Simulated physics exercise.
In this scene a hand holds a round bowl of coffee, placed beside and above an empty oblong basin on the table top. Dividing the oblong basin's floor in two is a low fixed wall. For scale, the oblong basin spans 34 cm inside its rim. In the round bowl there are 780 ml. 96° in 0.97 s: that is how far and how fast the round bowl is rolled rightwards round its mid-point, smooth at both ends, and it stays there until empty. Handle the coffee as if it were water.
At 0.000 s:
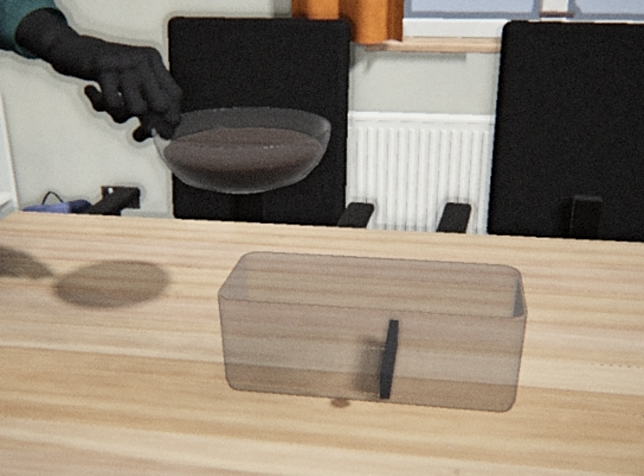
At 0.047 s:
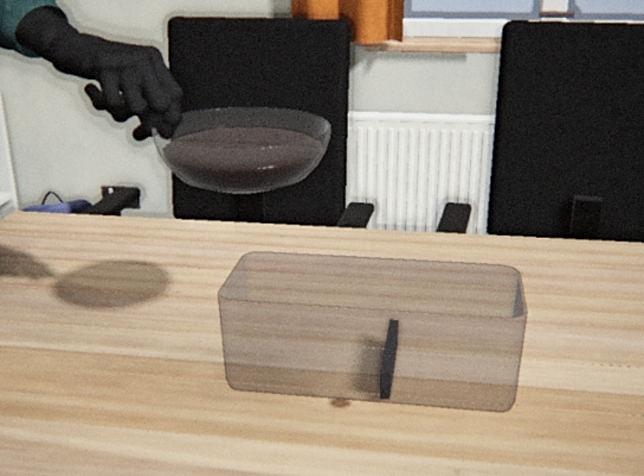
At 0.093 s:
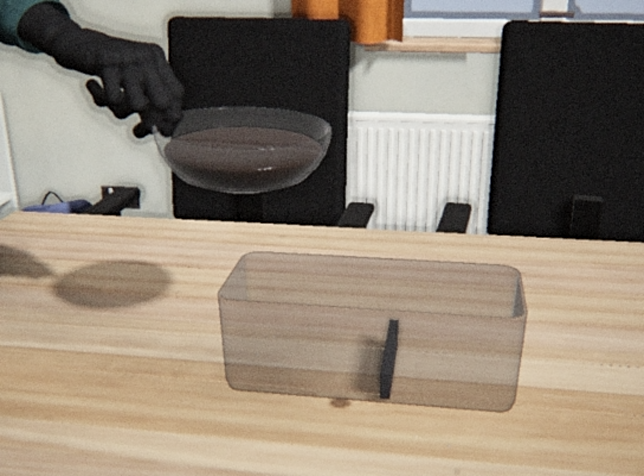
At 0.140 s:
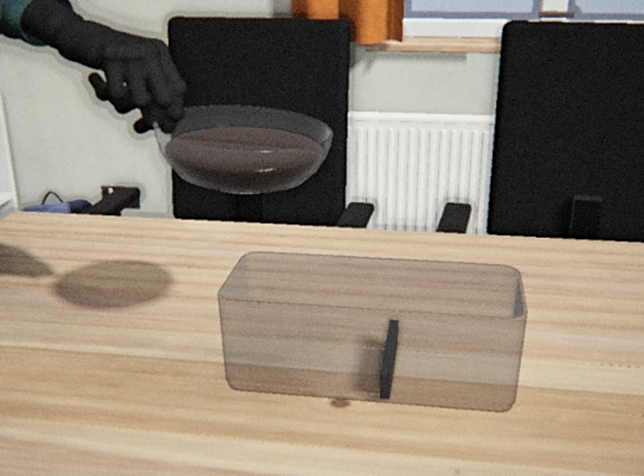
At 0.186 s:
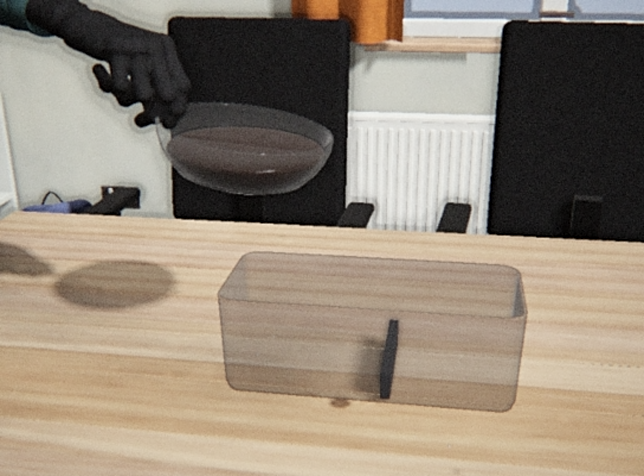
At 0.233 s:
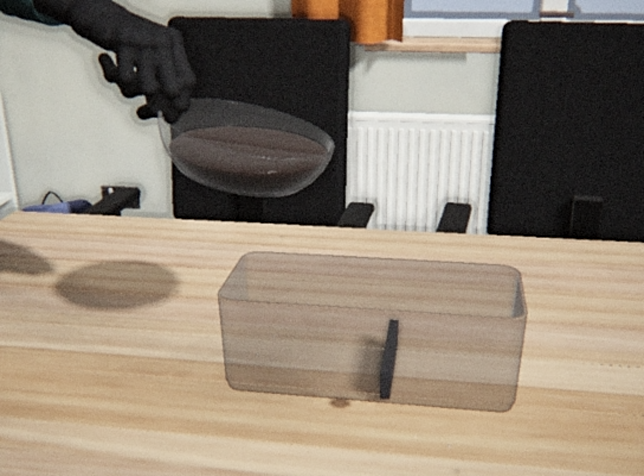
A black-gloved hand with a dark teal sleeve holds a clear round bowl of dark brown liquid at the upper left, above a pale wooden table seen from slightly above by a still camera. On the table sits an empty, see-through oblong basin with a short dark upright wall inside, before black chairs, a white radiator and an orange curtain. The hand slowly tilts the bowl slightly rightwards, its right edge dipping.
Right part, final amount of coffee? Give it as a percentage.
32 per cent.
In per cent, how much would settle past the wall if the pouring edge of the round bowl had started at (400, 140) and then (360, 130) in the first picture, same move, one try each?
70 in a hundred, followed by 60 in a hundred.
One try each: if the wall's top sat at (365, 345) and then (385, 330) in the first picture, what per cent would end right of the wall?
I'd put it at about 55 per cent for the first and about 35 per cent for the second.
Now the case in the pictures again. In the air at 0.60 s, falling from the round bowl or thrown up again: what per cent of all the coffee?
About 48 per cent.
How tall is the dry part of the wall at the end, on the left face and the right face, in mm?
Left side: Around 16 mm. Right side: Around 22 mm.
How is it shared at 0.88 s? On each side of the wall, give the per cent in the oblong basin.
About 62 left, about 30 right.
By 0.60 s the tilt is 66° and 30 per cent is still to pour, 14 is left of the wall and 8 right of it.
By 0.88 s the tilt is 94° and 2 per cent is still to pour, 61 is left of the wall and 31 right of it.
By 1.16 s the tilt is 96° and 0 per cent is still to pour, 66 is left of the wall and 31 right of it.
By 1.47 s the tilt is 96° and 0 per cent is still to pour, 65 is left of the wall and 32 right of it.
At rest 65 per cent lies left of the wall, 32 right of it and 3 outside.
